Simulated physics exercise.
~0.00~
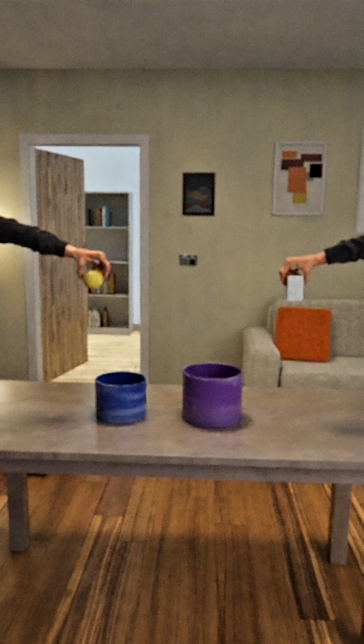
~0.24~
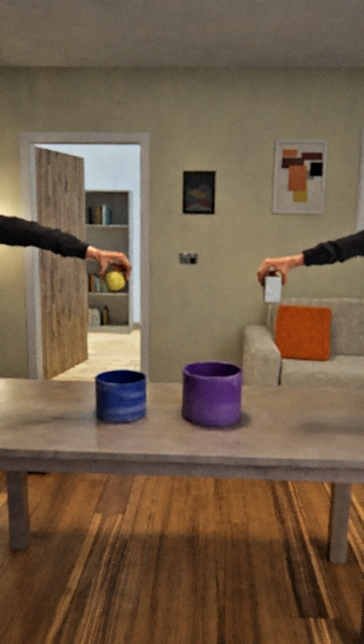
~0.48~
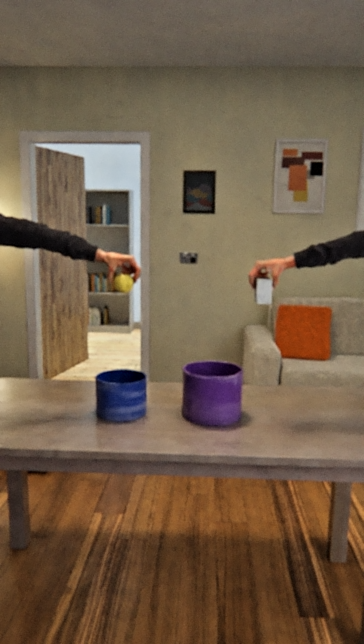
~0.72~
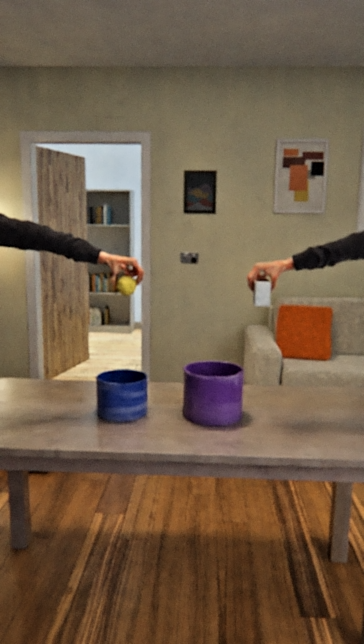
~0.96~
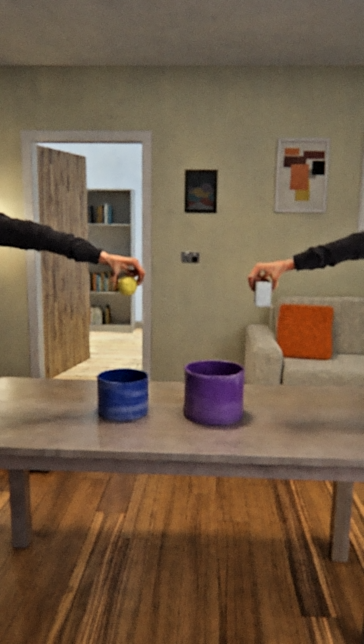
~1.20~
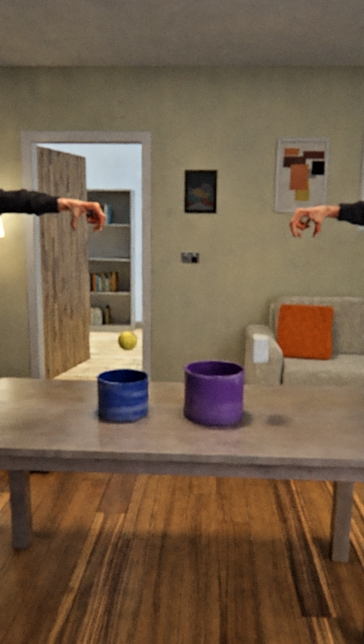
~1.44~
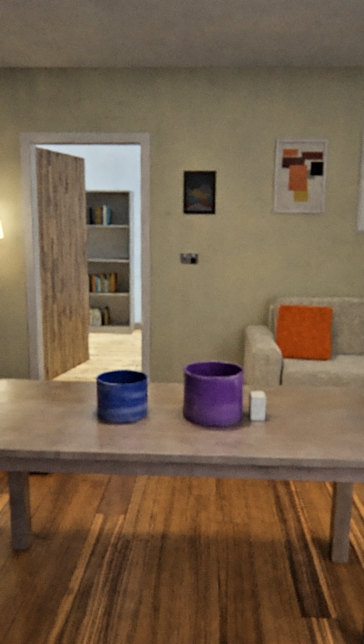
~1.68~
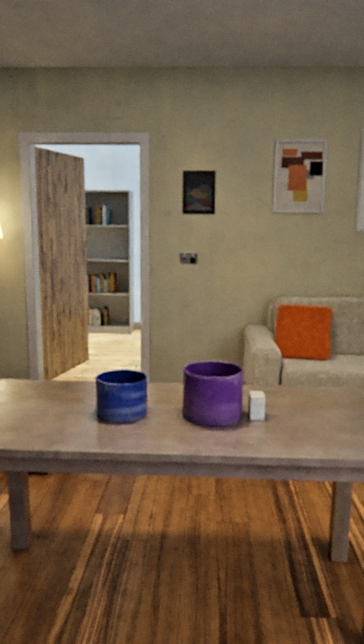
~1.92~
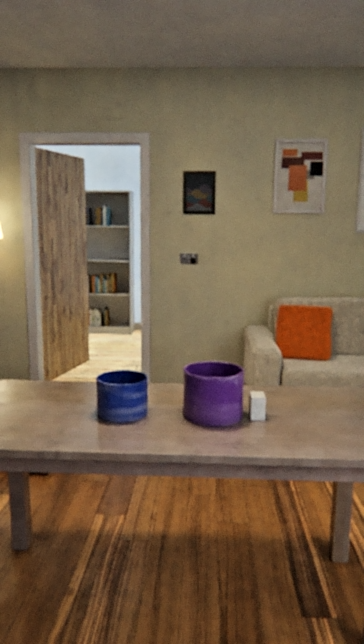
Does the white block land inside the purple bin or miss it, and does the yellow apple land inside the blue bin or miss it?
The white block misses the purple bin and ends up standing on the table just to its right, while the yellow apple lands inside the blue bin.
We see two hands carry a yellow apple and a white block inward above a blue bin and a purple bin on a table, then let go and withdraw. The apple drops into the blue bin, while the block lands upright on the table beside the purple one.
